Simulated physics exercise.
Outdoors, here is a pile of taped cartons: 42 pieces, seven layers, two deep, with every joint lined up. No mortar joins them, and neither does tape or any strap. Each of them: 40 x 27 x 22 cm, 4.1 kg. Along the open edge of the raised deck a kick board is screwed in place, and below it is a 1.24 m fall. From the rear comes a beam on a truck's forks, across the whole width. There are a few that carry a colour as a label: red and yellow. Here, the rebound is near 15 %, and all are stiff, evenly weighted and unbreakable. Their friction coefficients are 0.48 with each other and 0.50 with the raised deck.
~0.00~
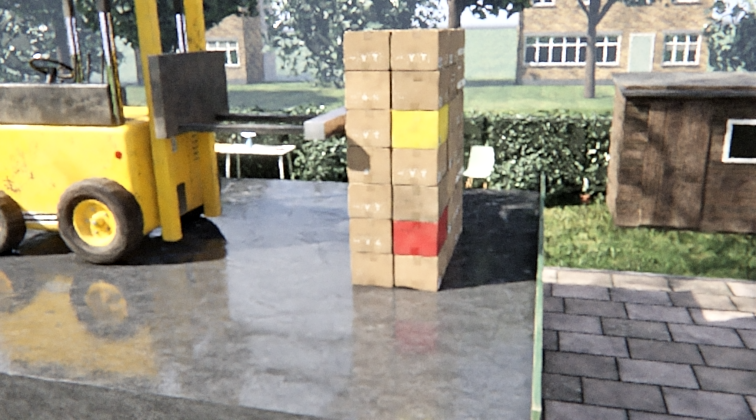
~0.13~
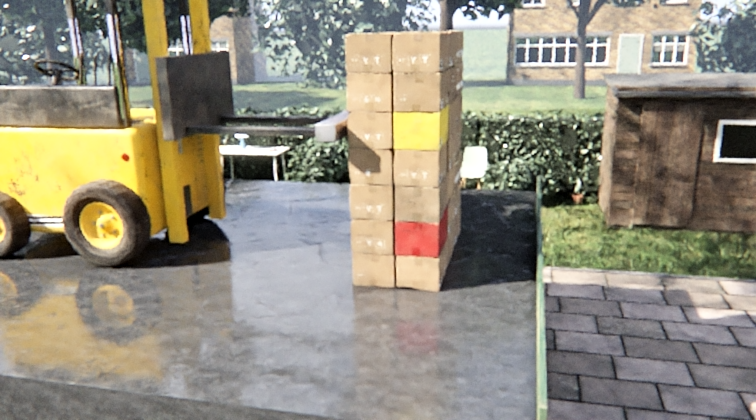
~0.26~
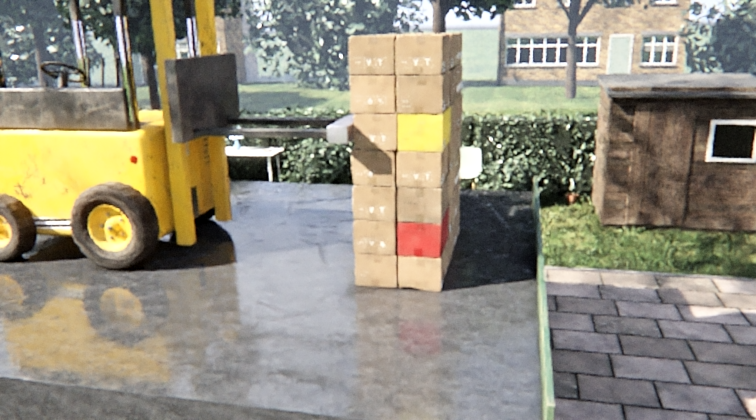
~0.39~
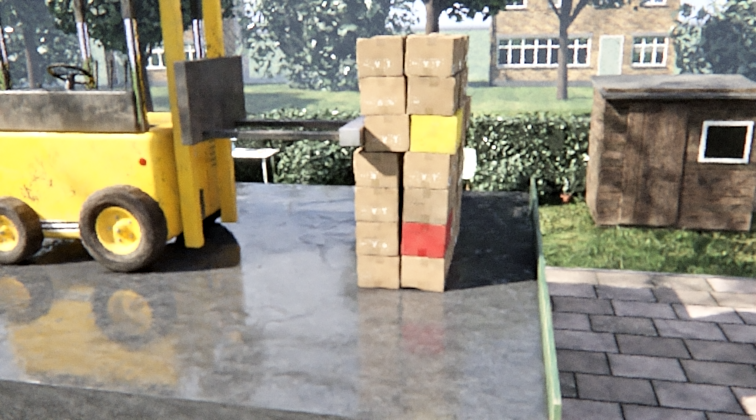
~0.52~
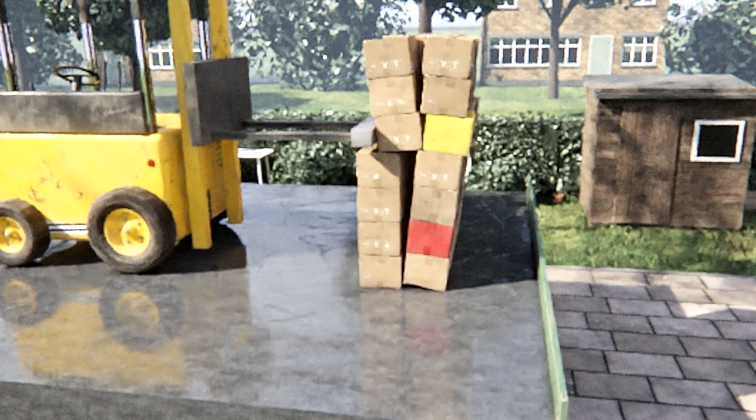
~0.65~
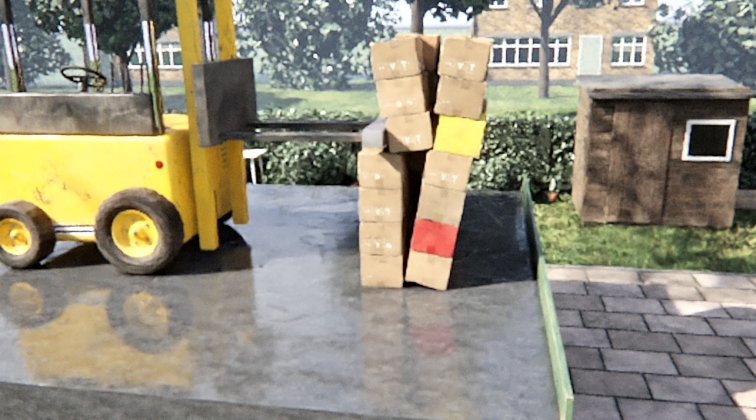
The clip shows a yellow forklift on the left pushing a beam rightward into a tall stack of brown cartons, one yellow and one red, as the right column leans away and a gap opens between the columns.
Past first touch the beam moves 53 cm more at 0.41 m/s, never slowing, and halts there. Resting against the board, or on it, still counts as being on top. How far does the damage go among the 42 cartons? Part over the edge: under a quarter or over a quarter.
Result: Part over the edge above one in four.
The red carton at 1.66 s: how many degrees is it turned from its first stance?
Near 70 degrees from how it began.
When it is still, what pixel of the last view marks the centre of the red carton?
Check around (493, 258) in the last image.
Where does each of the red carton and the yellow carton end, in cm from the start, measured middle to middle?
Moved: Red 40, yellow 260.
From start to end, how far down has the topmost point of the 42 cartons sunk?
I make it close to 65 cm.
After 0.96 s, none of the 42 cartons over the edge, 39 disturbed; yellow carton 20° from how it stood; red carton 20° from how it stood.
After 1.30 s, none of the 42 cartons over the edge, 40 disturbed; red carton 43° from how it stood; yellow carton 43° from how it stood, 20 cm lower.
After 1.66 s, 6 of the 42 cartons over the edge; yellow carton on its side; red carton 70° from how it stood, 16 cm lower.
After 2.60 s, 13 of the 42 cartons over the edge; yellow carton on its side; red carton 65° from how it stood, 16 cm lower.
In the end (3.6 s), 16 of the 42 cartons over the edge; yellow carton on its side; red carton 65° from how it stood, 16 cm lower. That is 38 per cent. From the last view, middles, red carton near (493, 258).
